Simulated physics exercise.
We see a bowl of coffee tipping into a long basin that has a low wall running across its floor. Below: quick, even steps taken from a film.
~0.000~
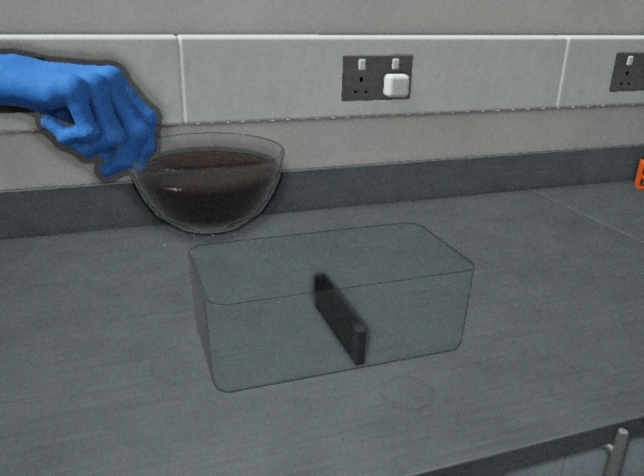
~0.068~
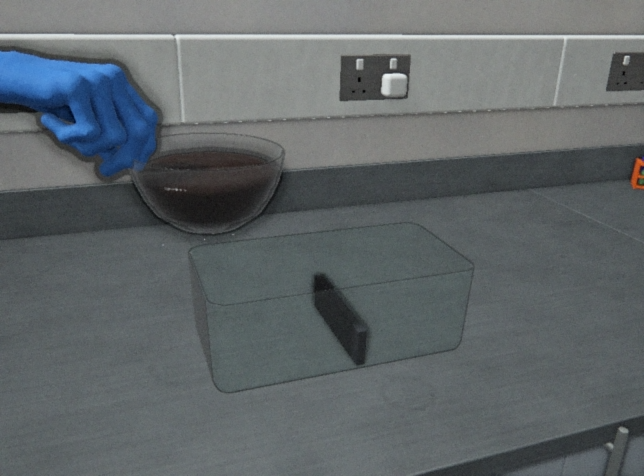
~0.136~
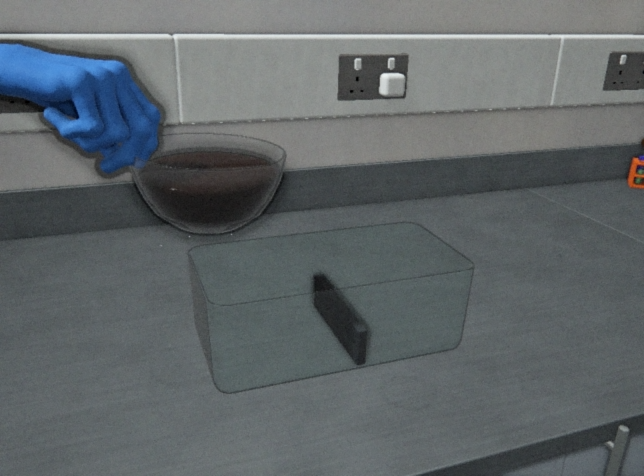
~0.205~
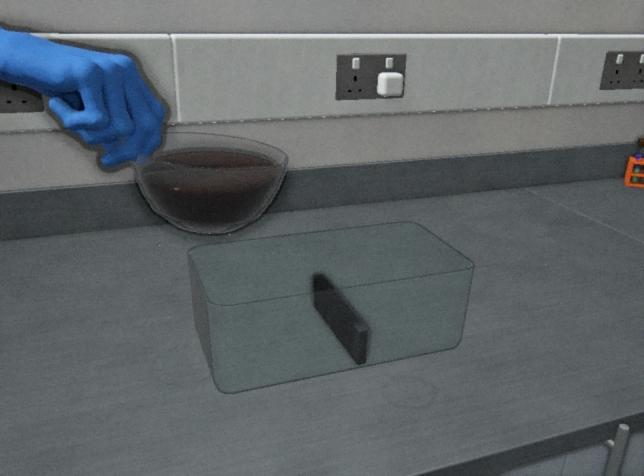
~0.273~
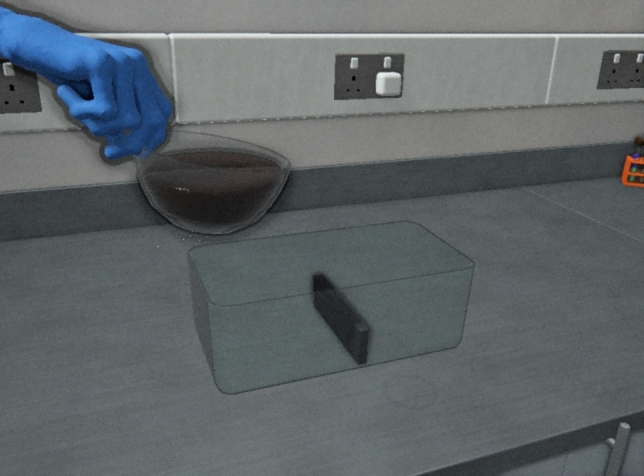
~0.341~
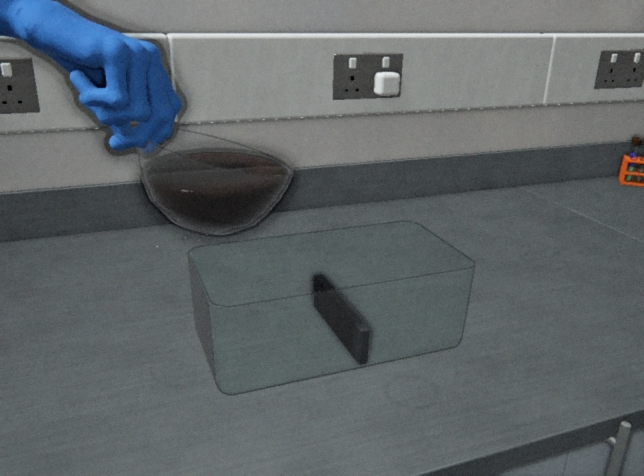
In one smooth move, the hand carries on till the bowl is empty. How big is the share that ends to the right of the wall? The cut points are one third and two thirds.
The right of the wall is going to lack a full third.
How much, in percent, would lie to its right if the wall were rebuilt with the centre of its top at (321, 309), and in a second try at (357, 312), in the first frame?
50 per cent, then 10 per cent, roughly.
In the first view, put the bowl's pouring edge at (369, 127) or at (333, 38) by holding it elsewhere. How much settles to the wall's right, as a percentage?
First try: 95 percent; second try: 85 percent.
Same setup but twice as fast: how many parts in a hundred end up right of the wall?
Around 10 percent.
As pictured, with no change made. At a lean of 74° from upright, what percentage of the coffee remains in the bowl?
Roughly 35 %.
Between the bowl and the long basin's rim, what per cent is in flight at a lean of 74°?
Something like 25 per cent of it.
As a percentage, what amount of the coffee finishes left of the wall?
It comes to about 85 per cent.
A moment on, the bowl is tipped part way and 34 per cent is still to pour, 31 is left of the wall and 9 right of it.
Next, the bowl is tipped right over and 0 per cent is still to pour, 85 is left of the wall and 14 right of it.
Then the bowl is tipped right over and 0 per cent is still to pour, 85 is left of the wall and 15 right of it.
Later the bowl is tipped right over and 0 per cent is still to pour, 85 is left of the wall and 15 right of it.
Finally, 85 per cent lies left of the wall, 15 right of it and 1 outside.
